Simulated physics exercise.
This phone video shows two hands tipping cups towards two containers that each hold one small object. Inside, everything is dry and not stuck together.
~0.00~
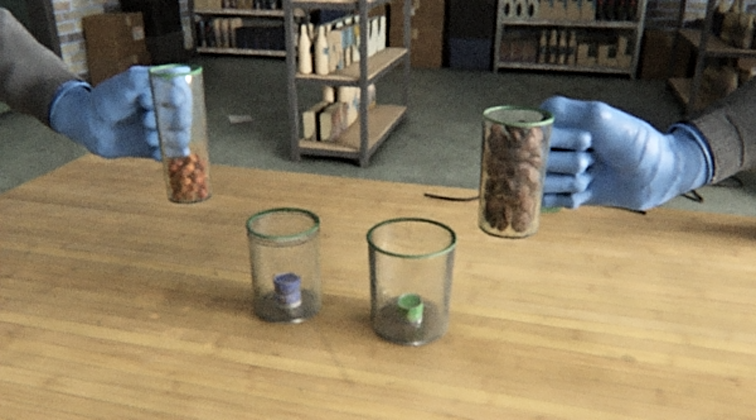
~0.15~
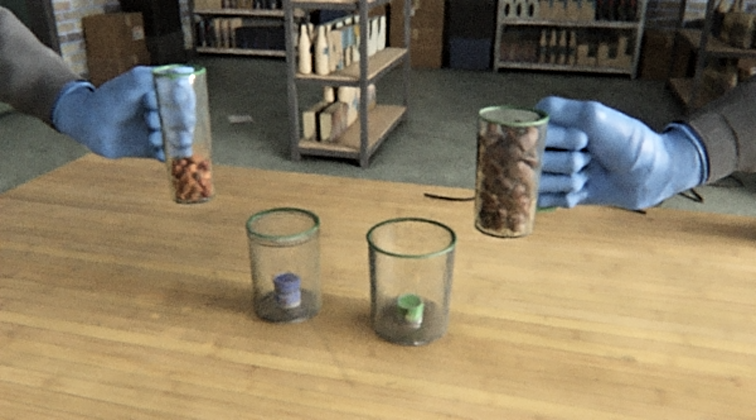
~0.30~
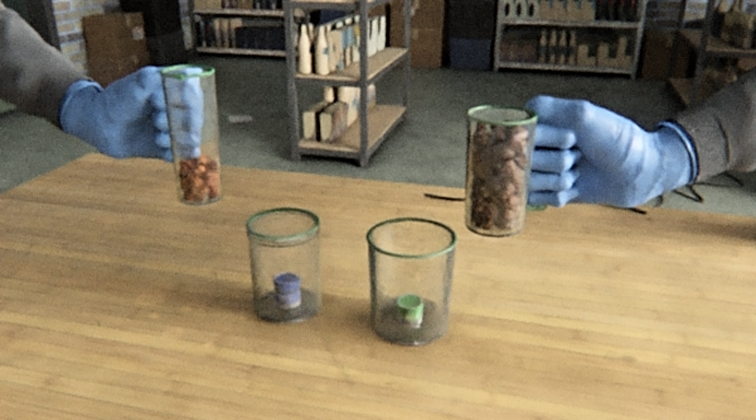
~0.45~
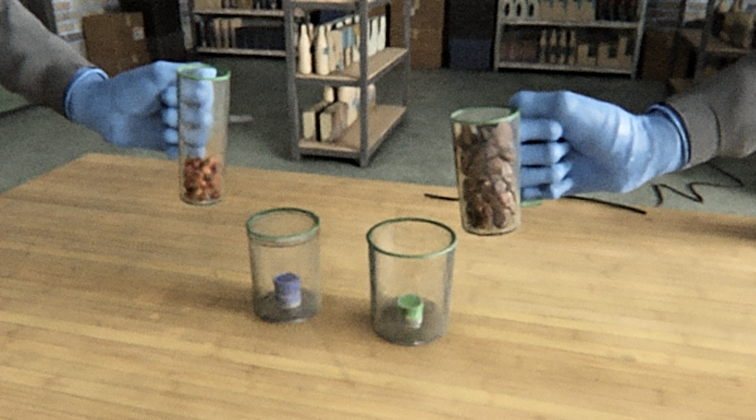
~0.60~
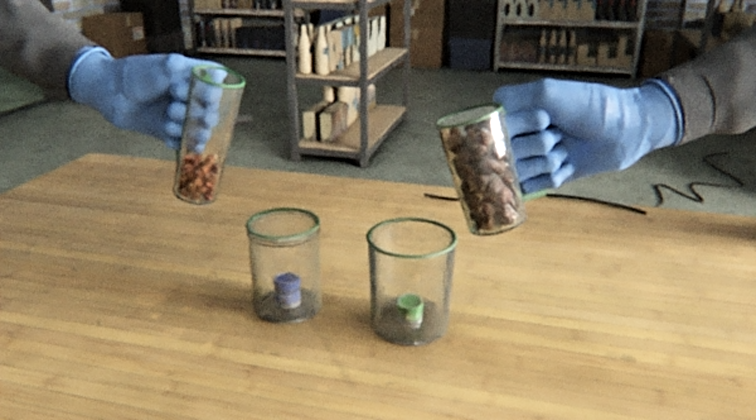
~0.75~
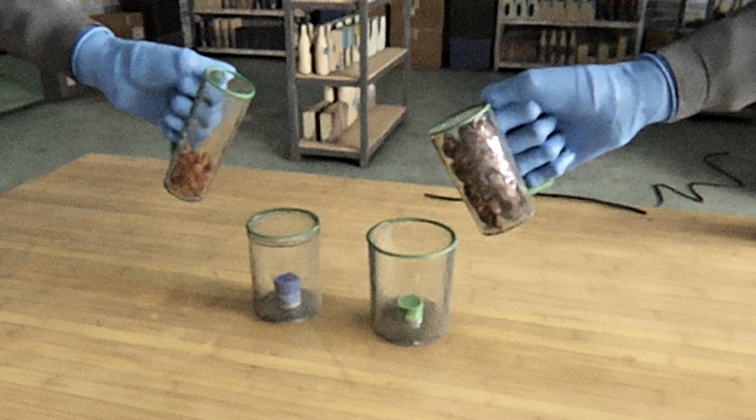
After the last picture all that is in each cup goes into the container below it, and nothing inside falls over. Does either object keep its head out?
In the end the left object pokes through, and the right object is swallowed up.
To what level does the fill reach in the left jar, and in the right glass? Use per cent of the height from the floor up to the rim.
Around 25 on the left and around 50 on the right.
Around 1.24 s, left jar empty, all of its cupful still in the cup; right glass empty, all of its cupful still in the cup.
Around 1.76 s, left jar empty, all of its cupful still in the cup; right glass empty, all of its cupful still in the cup.
Around 2.38 s, left jar nearly empty, none of its cupful still in the cup; right glass half full, none of its cupful still in the cup.
Finally (2.8 s), left jar a quarter full (surface near (287, 281)), nothing beside it; right glass half full (surface near (411, 280)), nothing beside it; the left thing is still showing; the right thing is covered.
